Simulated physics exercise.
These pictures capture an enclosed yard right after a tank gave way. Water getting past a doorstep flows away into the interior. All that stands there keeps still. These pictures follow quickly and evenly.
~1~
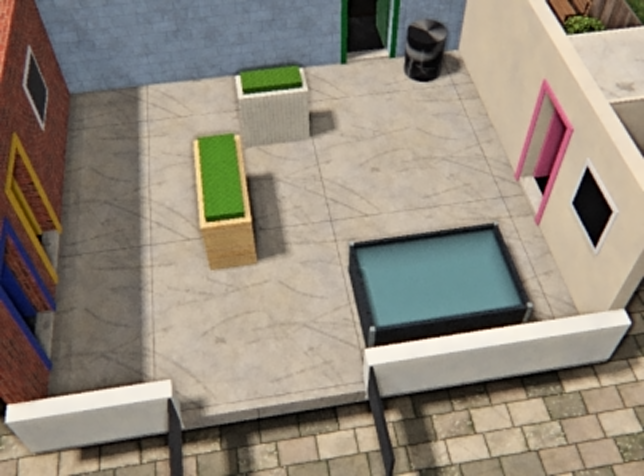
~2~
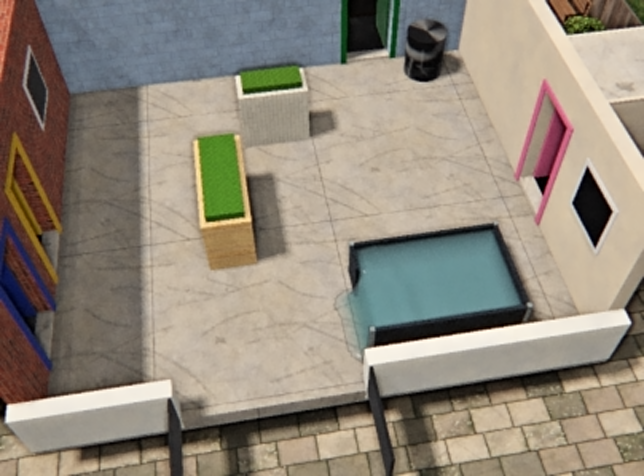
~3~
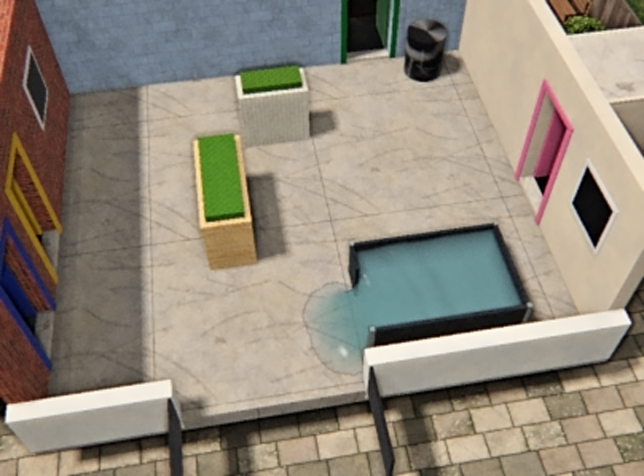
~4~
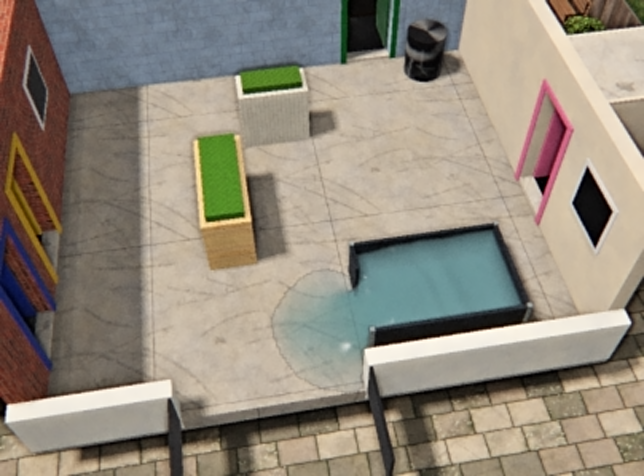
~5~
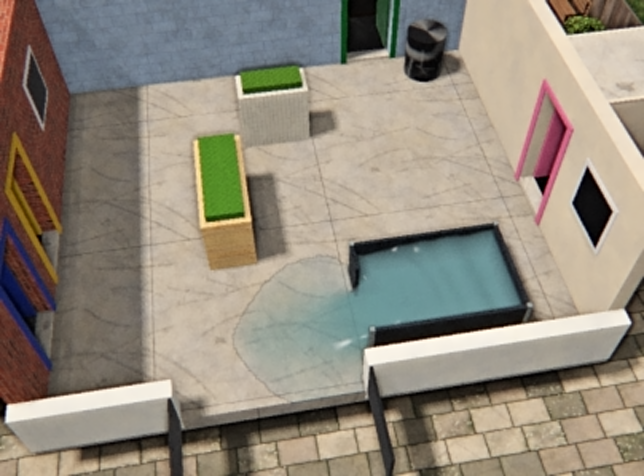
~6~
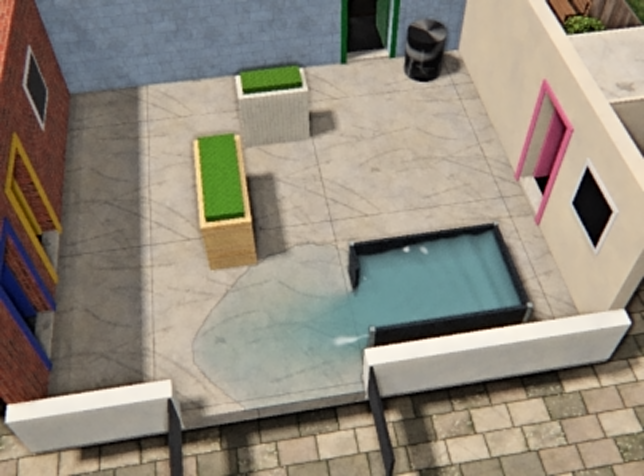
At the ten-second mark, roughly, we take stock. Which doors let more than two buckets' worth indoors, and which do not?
The green door does not; the yellow door does not; the blue door lets more through; the pink door does not.
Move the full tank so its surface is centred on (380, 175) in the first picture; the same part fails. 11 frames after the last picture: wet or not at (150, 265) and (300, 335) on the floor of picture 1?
In order: Not reached and reached by the flood.
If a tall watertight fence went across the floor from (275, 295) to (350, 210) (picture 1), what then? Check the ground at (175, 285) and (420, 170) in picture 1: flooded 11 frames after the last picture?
Taking the points in order, the first is inundated and the second is high and dry.
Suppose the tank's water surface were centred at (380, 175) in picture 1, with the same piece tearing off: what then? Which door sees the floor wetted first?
It's the blue door.
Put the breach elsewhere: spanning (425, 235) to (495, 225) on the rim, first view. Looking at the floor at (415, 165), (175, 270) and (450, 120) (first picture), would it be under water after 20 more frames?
Submerged, untouched, submerged.
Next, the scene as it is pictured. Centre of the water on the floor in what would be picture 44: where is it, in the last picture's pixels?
Point: (234, 281).
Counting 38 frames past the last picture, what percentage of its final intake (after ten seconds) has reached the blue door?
Share at that point: Roughly 95 %.
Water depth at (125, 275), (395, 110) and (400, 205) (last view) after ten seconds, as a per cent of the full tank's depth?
Estimate: 6, 0, 0 %.
A moment on, water covers 20 % of the floor; the green door not reached, the yellow door not reached, the blue door not reached, the pink door not reached.
Next, water covers 25 % of the floor; the green door not reached, the yellow door not reached, the blue door under two buckets in, the pink door not reached.
Then, water covers 30 % of the floor; the green door not reached, the yellow door under two buckets in, the blue door far over two buckets in, the pink door not reached.
Later, water covers 45 % of the floor; the green door not reached, the yellow door under two buckets in, the blue door far over two buckets in, the pink door not reached.
In the end, water covers 55 % of the floor; the green door not reached, the yellow door under two buckets in, the blue door far over two buckets in, the pink door not reached.
